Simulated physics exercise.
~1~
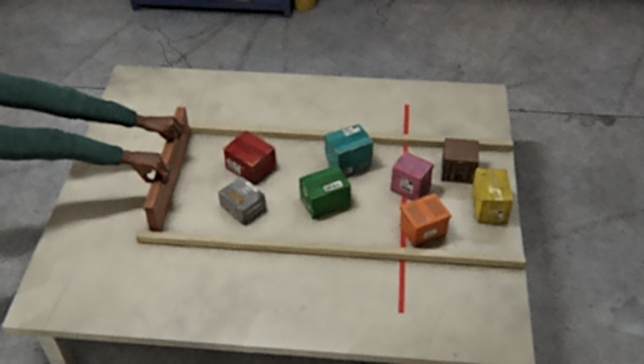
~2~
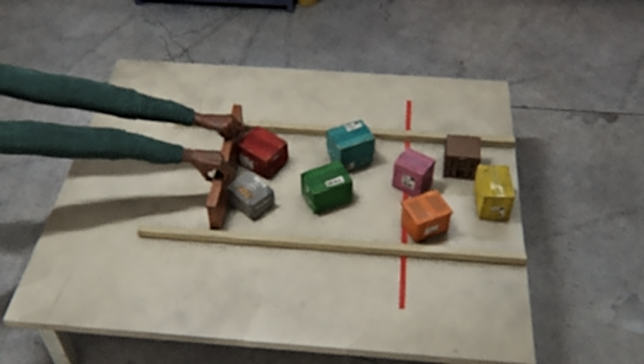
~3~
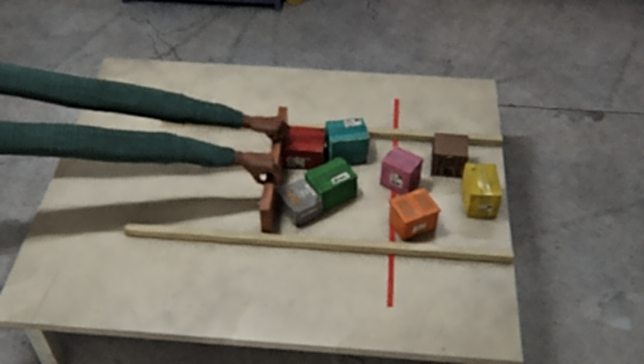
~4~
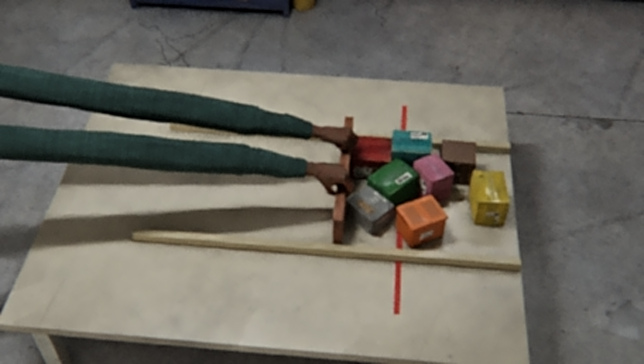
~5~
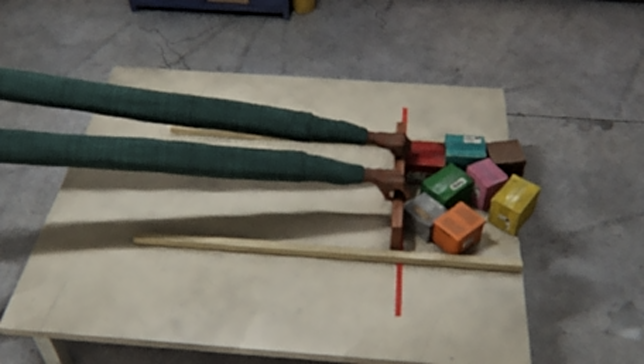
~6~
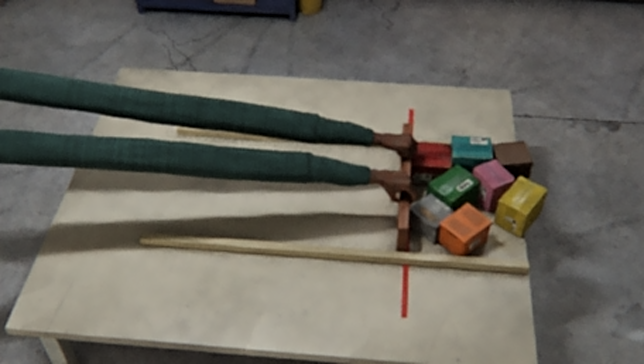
Wooden plank pushed right by two green-sleeved arms, bunching colourful boxes together and stopping at the red tape with none fallen.
